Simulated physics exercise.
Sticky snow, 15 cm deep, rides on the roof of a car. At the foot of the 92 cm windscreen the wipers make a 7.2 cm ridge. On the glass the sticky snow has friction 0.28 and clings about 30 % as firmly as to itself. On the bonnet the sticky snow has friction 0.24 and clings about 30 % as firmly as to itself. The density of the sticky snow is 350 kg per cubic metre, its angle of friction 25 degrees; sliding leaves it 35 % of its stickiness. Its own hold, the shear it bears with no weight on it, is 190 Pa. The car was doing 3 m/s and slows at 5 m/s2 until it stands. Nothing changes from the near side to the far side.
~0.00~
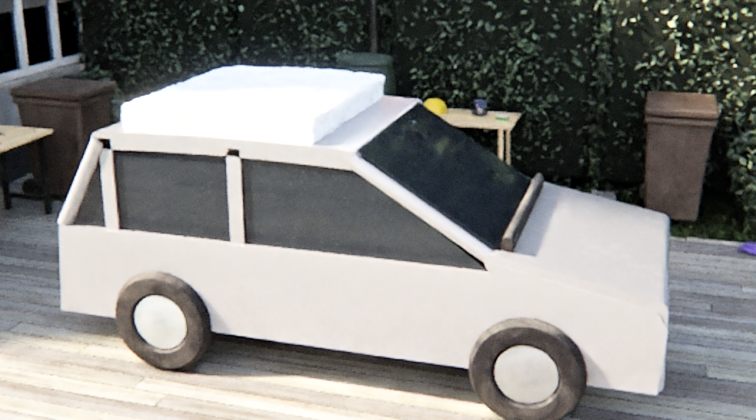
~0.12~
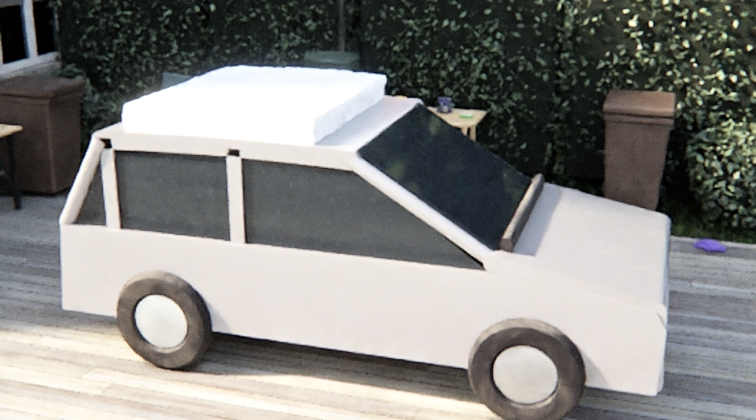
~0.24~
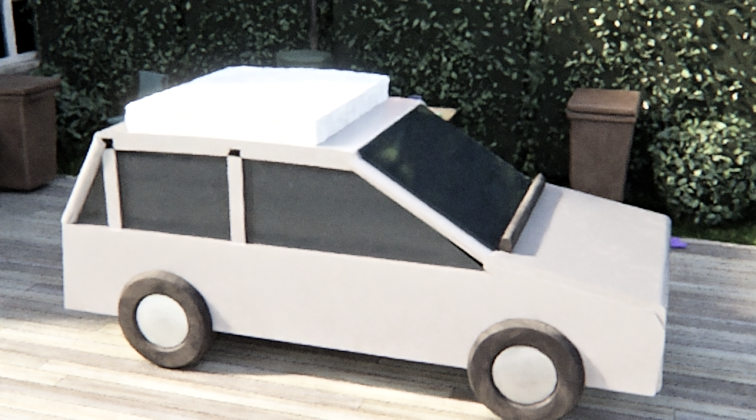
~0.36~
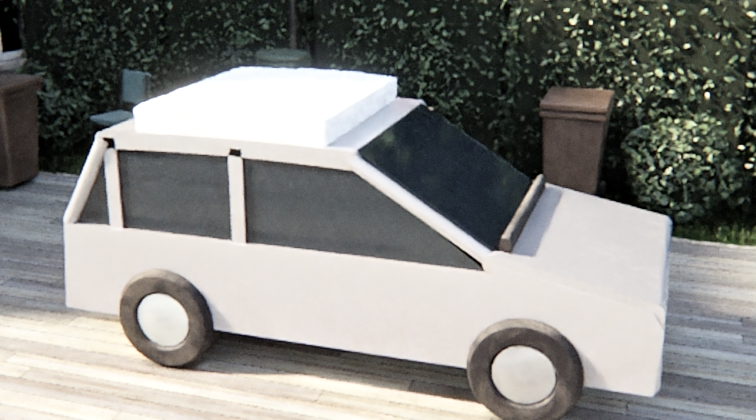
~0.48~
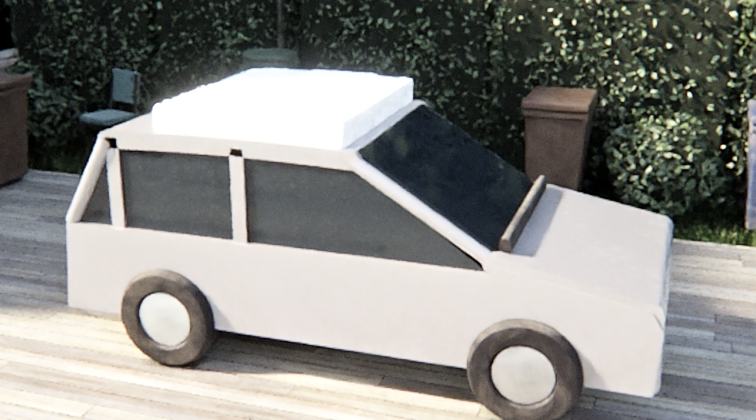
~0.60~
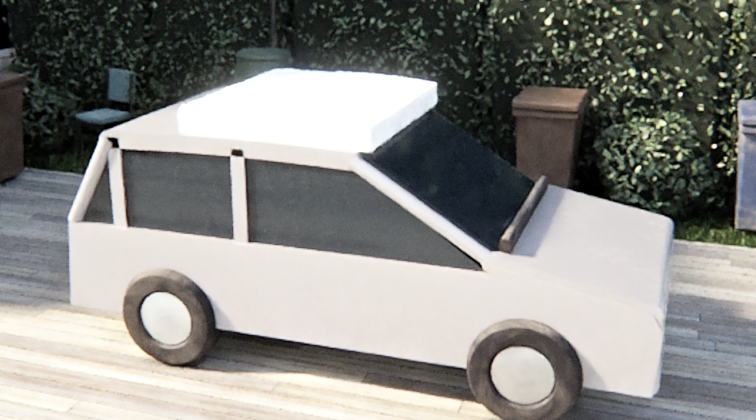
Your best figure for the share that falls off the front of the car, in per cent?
The share that falls off the front of the car is near 54 %.
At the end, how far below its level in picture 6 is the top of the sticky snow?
Some 40 cm.
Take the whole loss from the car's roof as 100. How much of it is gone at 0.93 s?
About 60 %.
After 0.93 s, 40 % of the snow is on the roof, 60 % on the glass, none on the bonnet and none has gone off the nose.
After 1.32 s, none of the snow is on the roof, 57 % on the glass, 43 % on the bonnet and none has gone off the nose.
After 1.71 s, none of the snow is on the roof, 24 % on the glass, 70 % on the bonnet and 7 % has gone off the nose.
After 2.10 s, none of the snow is on the roof, 22 % on the glass, 50 % on the bonnet and 28 % has gone off the nose.
After 3.00 s, at the end, none of the snow is on the roof, 21 % on the glass, 25 % on the bonnet and 54 % has gone off the nose.
